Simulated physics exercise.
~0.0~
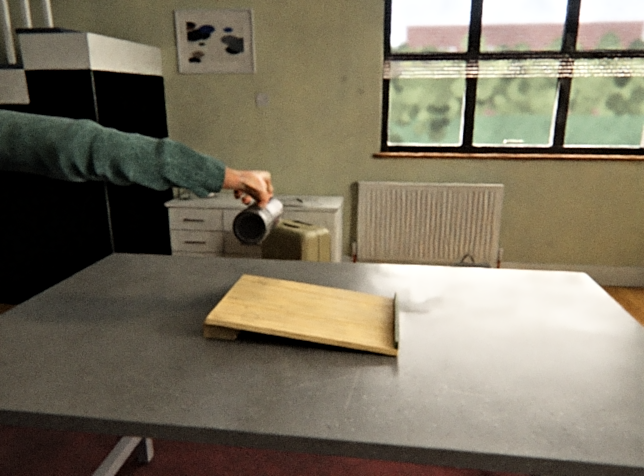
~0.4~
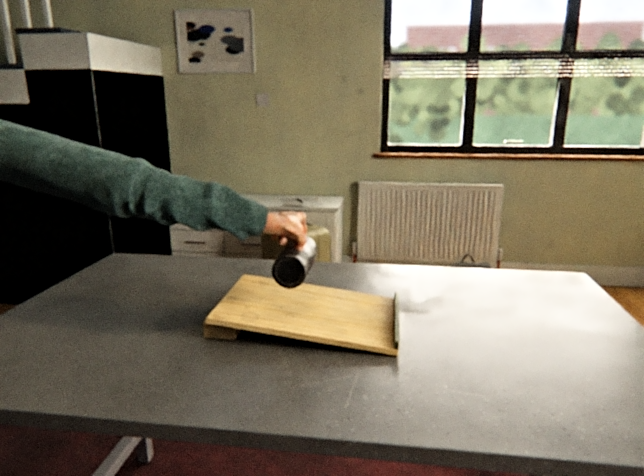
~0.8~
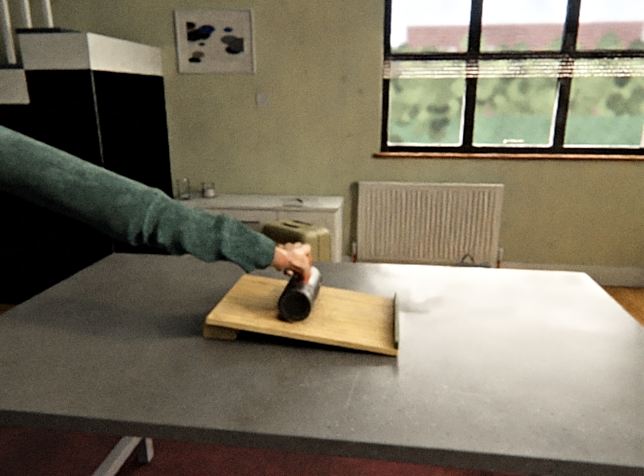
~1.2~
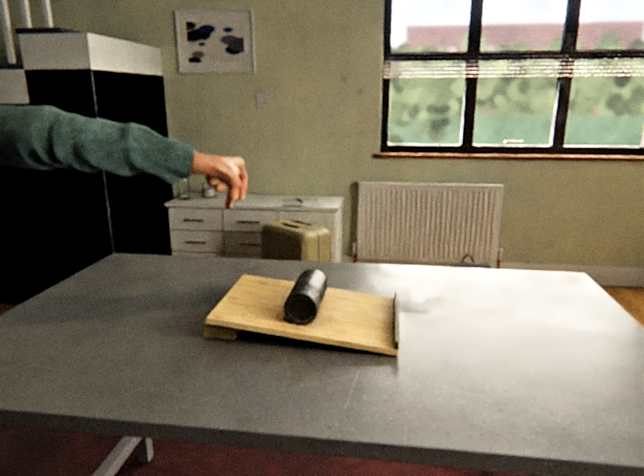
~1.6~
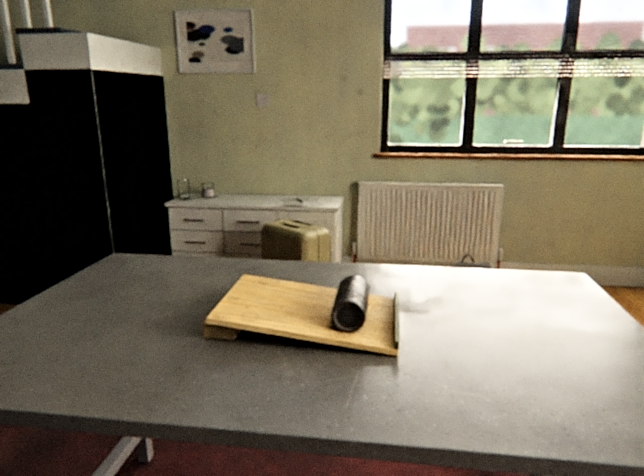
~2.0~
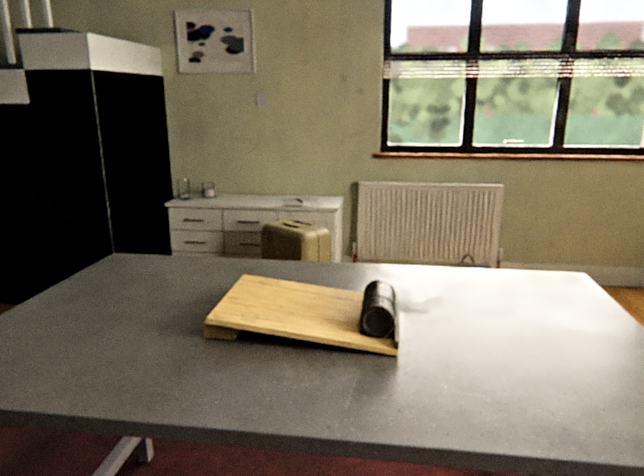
We see a hand lower a dark bottle onto its side on a sloping wooden board on a table, then let go and draw back. The bottle rolls right, down the slope, and ends lying near the raised strip at the board's lower edge.
